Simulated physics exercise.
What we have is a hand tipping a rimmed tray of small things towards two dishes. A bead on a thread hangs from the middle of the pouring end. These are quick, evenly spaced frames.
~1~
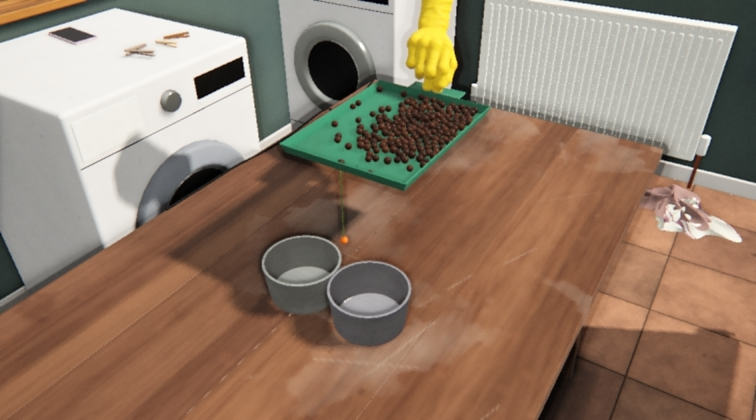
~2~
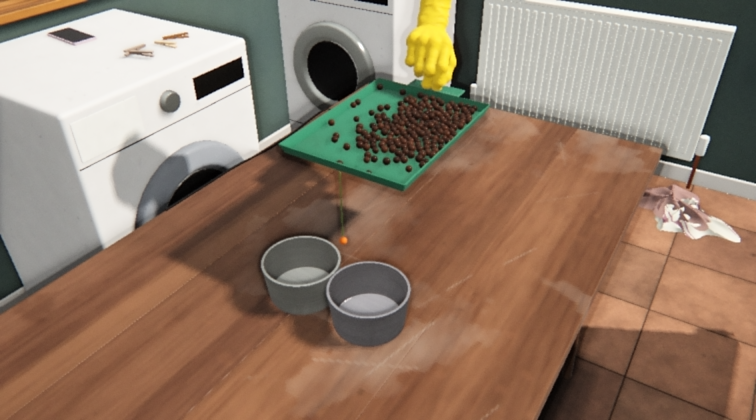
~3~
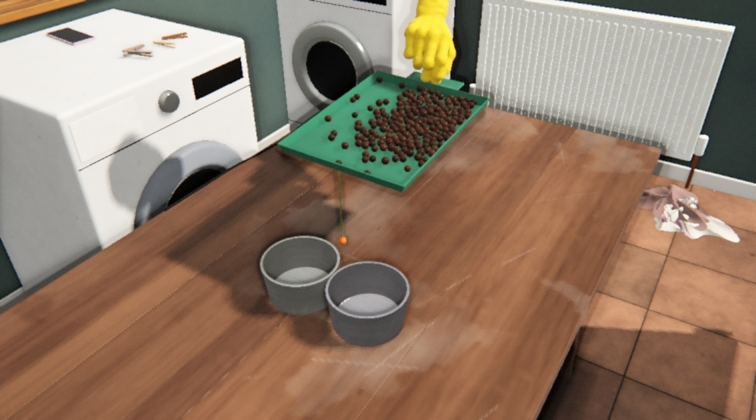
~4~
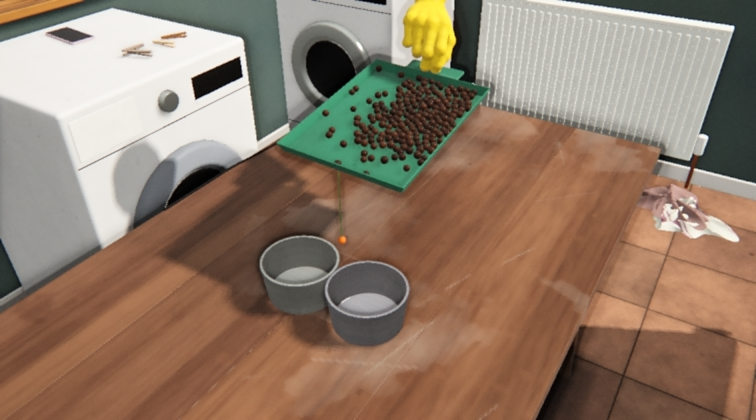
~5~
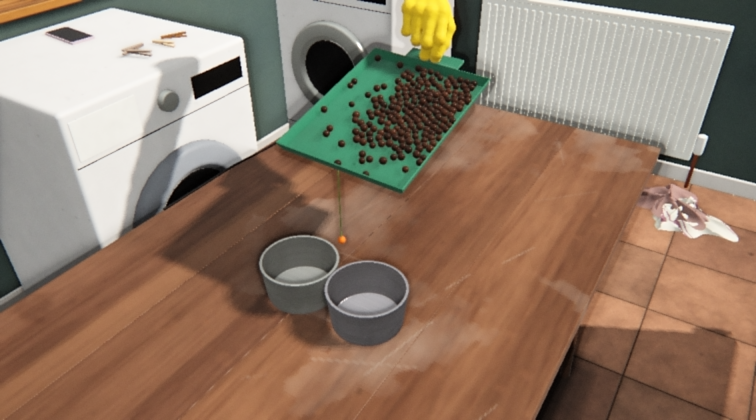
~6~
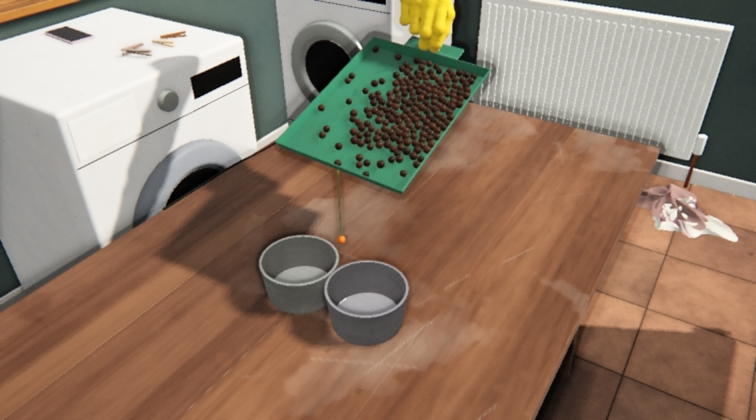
At the start, a yellow-gloved hand holds the far end of a green tray of small brown balls on a wooden table, behind two empty grey dishes. The hand then raises that end steadily, tilting the tray towards the dishes, and the balls begin shifting slightly down its surface.
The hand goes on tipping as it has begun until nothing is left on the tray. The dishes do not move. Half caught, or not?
The two hold the larger part of the load.
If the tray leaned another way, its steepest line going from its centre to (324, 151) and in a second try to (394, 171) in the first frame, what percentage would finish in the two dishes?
Near 30 % and 60 %.
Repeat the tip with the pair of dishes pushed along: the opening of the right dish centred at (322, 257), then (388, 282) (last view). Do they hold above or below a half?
First less than half, then more than half.
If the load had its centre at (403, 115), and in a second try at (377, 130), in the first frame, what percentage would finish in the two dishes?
First some 80, then 90 per cent.
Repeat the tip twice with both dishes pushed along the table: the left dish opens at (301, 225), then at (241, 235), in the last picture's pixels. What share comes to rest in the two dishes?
Near 0 % and 20 %.
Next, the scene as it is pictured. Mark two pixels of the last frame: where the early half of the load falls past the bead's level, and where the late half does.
First near (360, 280), later near (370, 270).
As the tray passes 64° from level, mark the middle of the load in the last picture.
Roughly at (363, 220).
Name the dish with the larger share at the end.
It is right.
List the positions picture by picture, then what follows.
Corners of the pouring end (285, 143) and (404, 181), level; middle of the load (420, 128), chocolate balls; left dish (279, 294); right dish (347, 325); bead on its thread (344, 240), in the first picture.
Corners of the pouring end (284, 143) and (403, 181), level; middle of the load (420, 127), in the second picture.
Corners of the pouring end (283, 143) and (402, 183), tipped barely, lowest at the right corner; middle of the load (419, 123), in the third picture.
Corners of the pouring end (282, 142) and (402, 184), tipped a little, lowest at the right corner; middle of the load (418, 117), just a few on the move, in the fourth picture.
Corners of the pouring end (281, 141) and (401, 185), tipped a little, lowest at the right corner; middle of the load (416, 112), about a tenth on the move, in the fifth picture.
Corners of the pouring end (280, 140) and (401, 187), tipped clearly, lowest at the right corner; middle of the load (414, 110), almost all on the move; left dish (276, 294); right dish (344, 325), in the sixth picture.
Just after the last frame, tray tipped steeply; roughly a third on the tray; roughly a quarter in the right dish; about a tenth in the left dish; just a few outside both; roughly a quarter in the air.
A moment on, tray tipped past a quarter turn; roughly two thirds in the right dish; roughly a quarter in the left dish; about a tenth outside both; just a few in the air.
Further on, tray tipped past a quarter turn; roughly two thirds in the right dish; roughly a quarter in the left dish; about a tenth outside both.
When it is over, tray tipped past a quarter turn; roughly two thirds in the right dish; roughly a quarter in the left dish; about a tenth outside both.
